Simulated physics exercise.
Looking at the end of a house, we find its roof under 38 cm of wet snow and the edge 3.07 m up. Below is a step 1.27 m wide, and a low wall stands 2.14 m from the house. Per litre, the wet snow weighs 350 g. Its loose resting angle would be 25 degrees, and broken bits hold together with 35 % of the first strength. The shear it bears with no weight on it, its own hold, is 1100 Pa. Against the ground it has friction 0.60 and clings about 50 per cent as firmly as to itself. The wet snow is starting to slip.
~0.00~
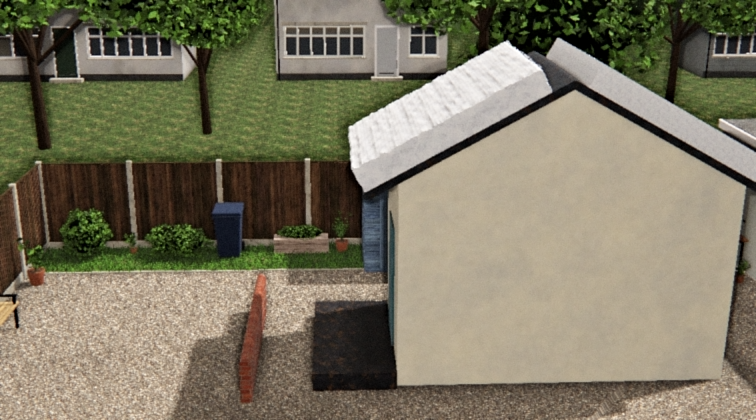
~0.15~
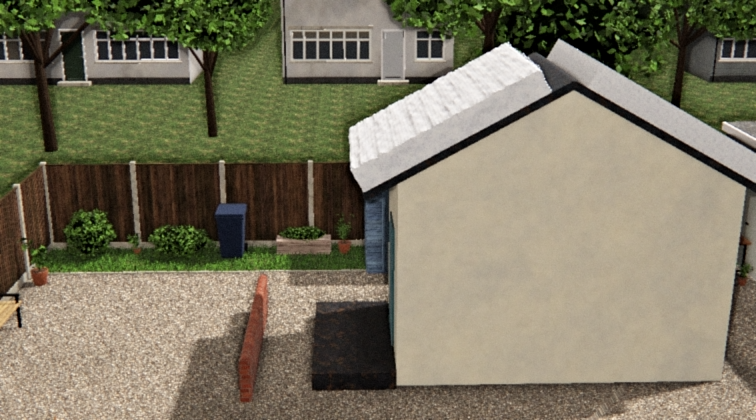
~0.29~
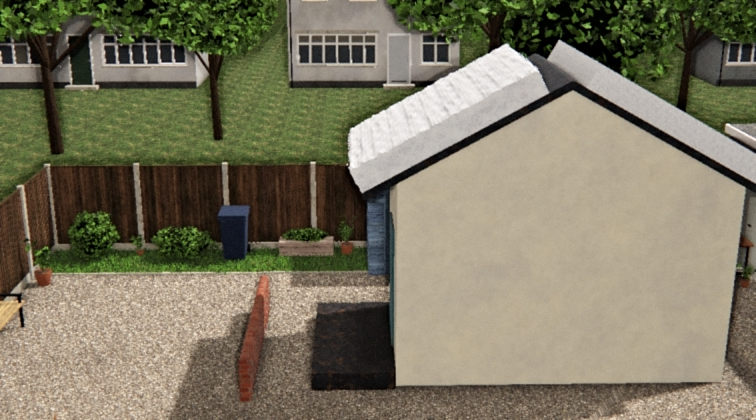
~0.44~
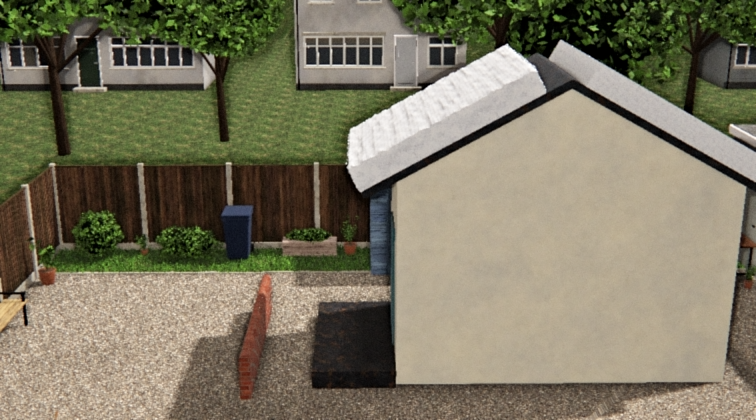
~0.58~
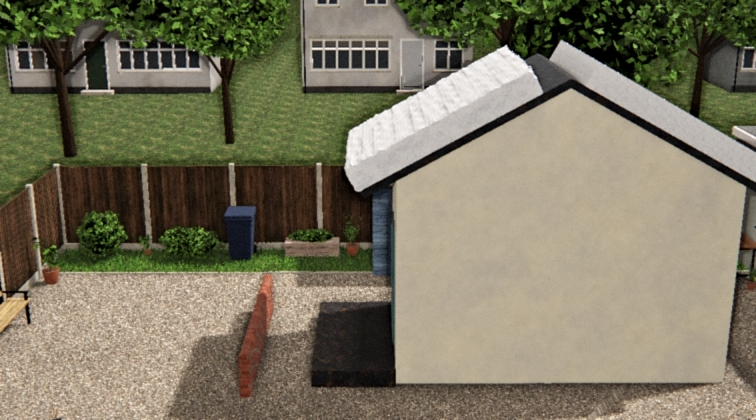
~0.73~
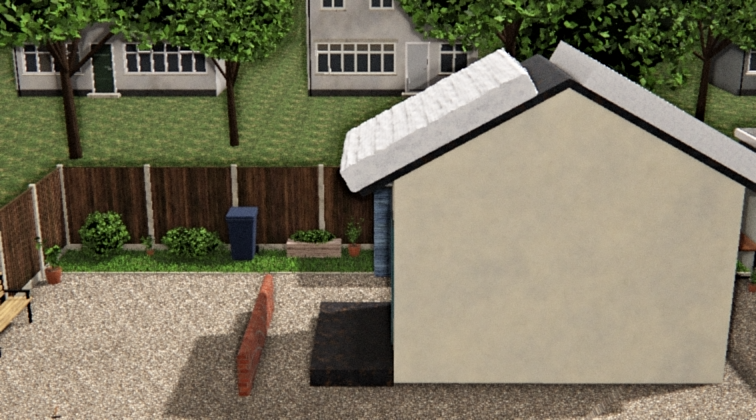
A thick white slab of wet snow creeps down the left roof slope of a cream-walled house, seen end-on from above, staying in one piece as its lower edge pushes slightly farther past the eaves. Below are a black step, a low red brick wall on gravel, and a dark blue bin by a brown fence. The camera drifts slowly, shifting the background trees and pale houses rightward.
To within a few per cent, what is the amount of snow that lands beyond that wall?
12 %.
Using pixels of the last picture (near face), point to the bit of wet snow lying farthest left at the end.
Close to pixel (93, 386).
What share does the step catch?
About 18 %.
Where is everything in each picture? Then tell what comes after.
The first frame shows foremost bit of the wet snow at (354, 173), 2 % of it past the eaves, in one piece.
The second frame shows foremost bit of the wet snow at (353, 173), its middle shifted 6 mm, 2 % of it past the eaves, in one piece.
The third frame shows foremost bit of the wet snow at (351, 174), its middle shifted 2.1 cm, 3 % of it past the eaves, in one piece.
The fourth frame shows foremost bit of the wet snow at (349, 173), its middle shifted 4.7 cm, 4 % of it past the eaves, in one piece.
The fifth frame shows foremost bit of the wet snow at (346, 174), its middle shifted 8.6 cm, 5 % of it past the eaves, in one piece.
The sixth frame shows foremost bit of the wet snow at (341, 175), its middle shifted 14 cm, 7 % of it past the eaves, in one piece.
After 1.14 s, all is still on the roof and 0 % is past the low wall.
After 1.63 s, 86 % is still on the roof and 0 % is past the low wall.
After 2.11 s, 60 % is still on the roof and 0 % is past the low wall.
After 2.60 s, 39 % is still on the roof and 0 % is past the low wall.
After 4.80 s, none is still on the roof and 12 % is past the low wall.
